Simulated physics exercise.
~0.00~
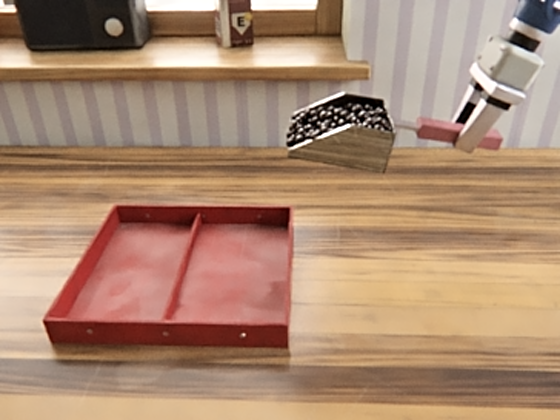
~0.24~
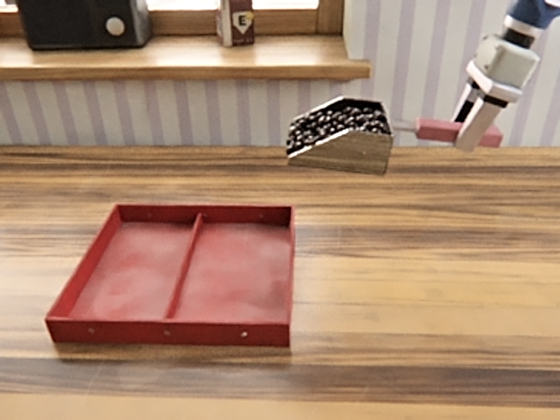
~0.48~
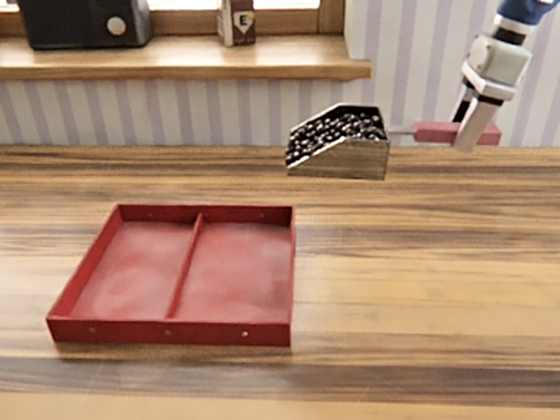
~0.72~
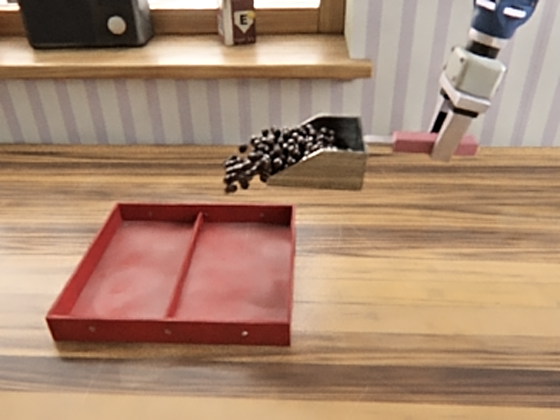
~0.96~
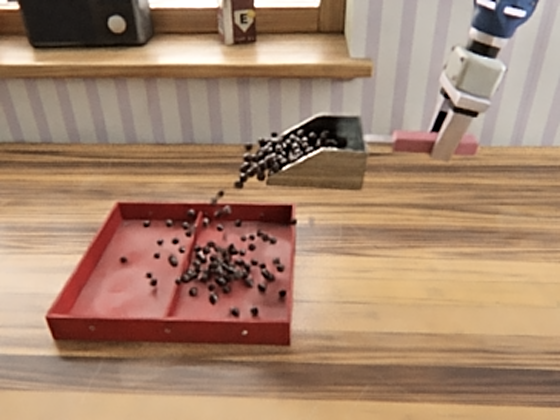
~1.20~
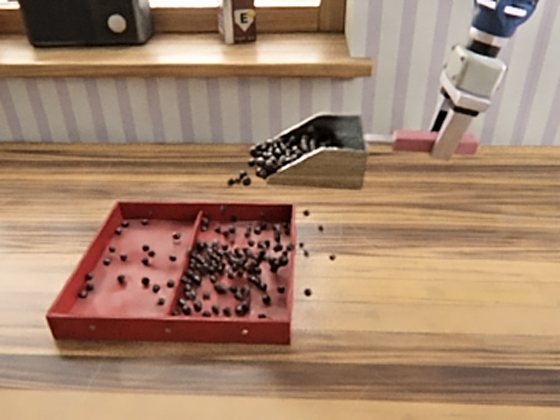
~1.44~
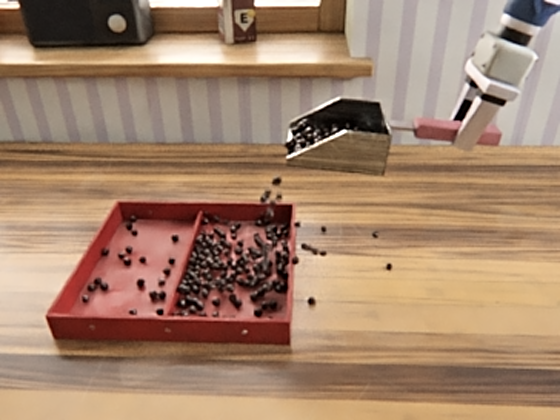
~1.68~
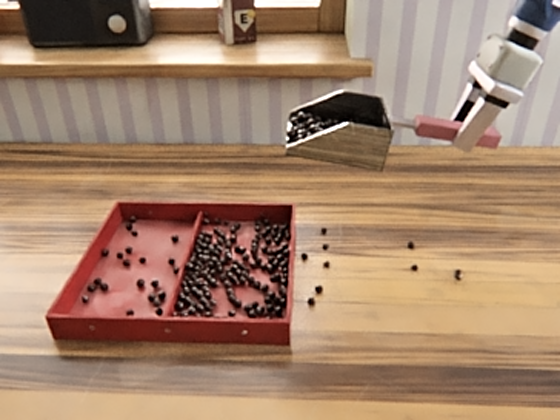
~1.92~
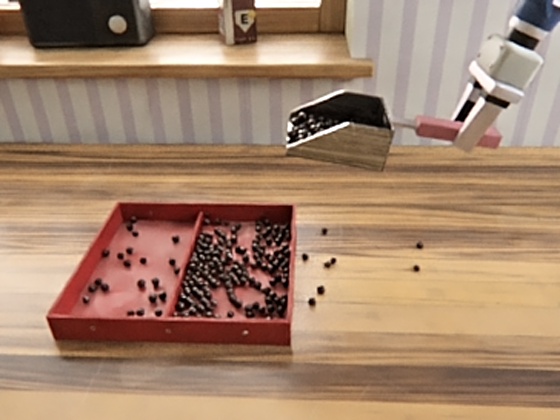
On a wooden table, a robot's scoop spills dark beads into a divided red tray.
